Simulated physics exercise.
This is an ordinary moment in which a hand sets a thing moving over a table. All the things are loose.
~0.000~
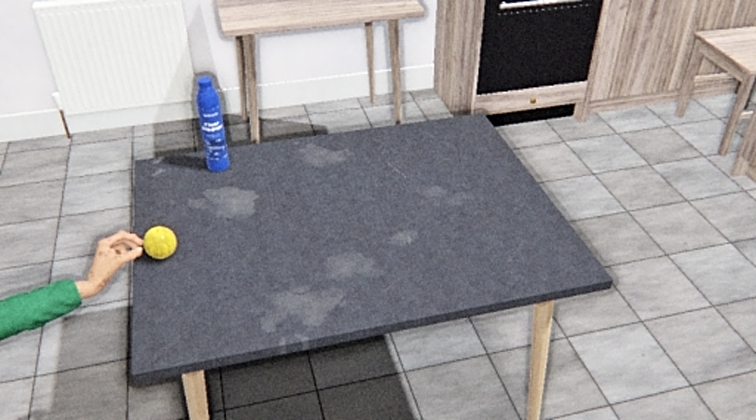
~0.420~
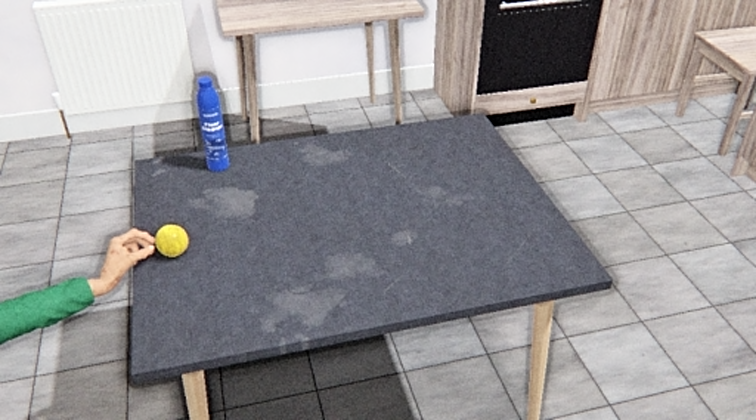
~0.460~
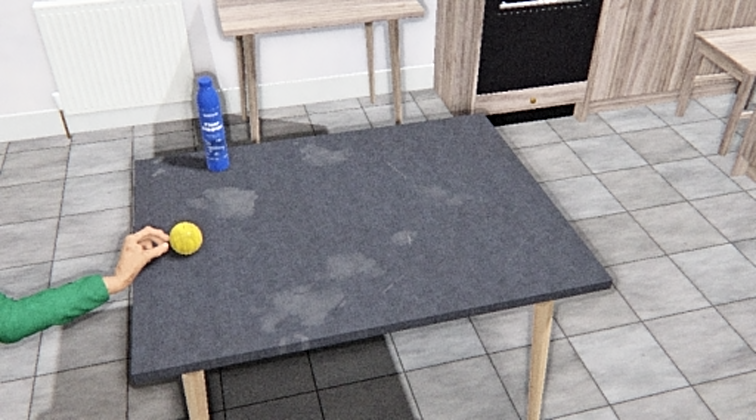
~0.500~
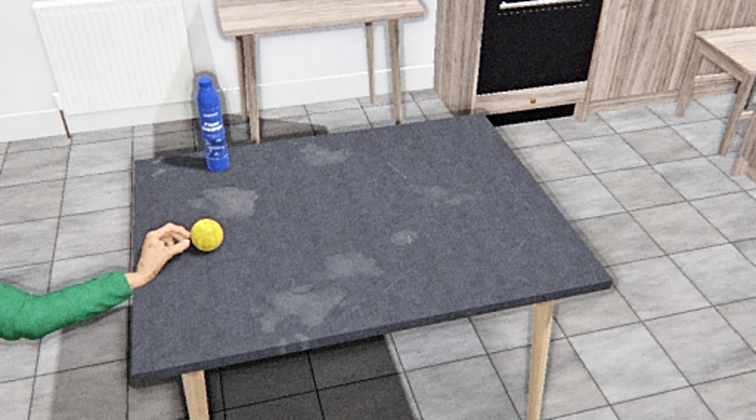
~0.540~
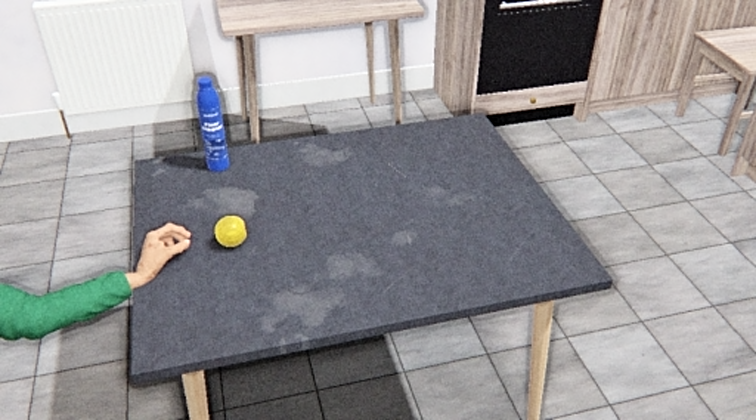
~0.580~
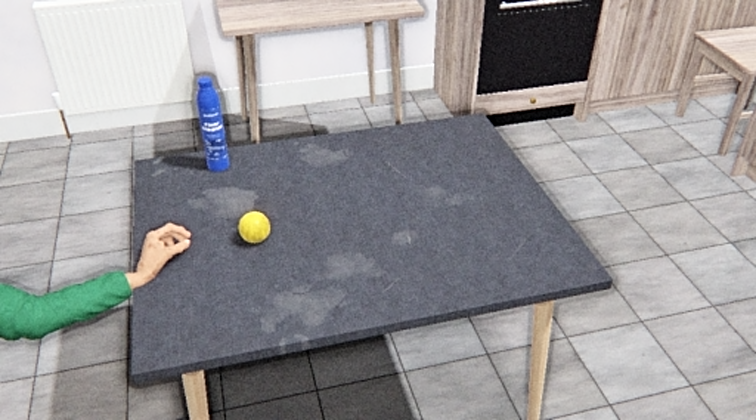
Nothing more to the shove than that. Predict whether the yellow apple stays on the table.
It does not stay; it leaves the table.
By 0.78 s, yellow apple moved well along near (362, 210).
By 1.08 s, yellow apple moved well along near (498, 188).
By 1.38 s, yellow apple now off the table.
By 1.68 s, things are still on the move.
When it is over (1.8 s), off the table, yellow apple.
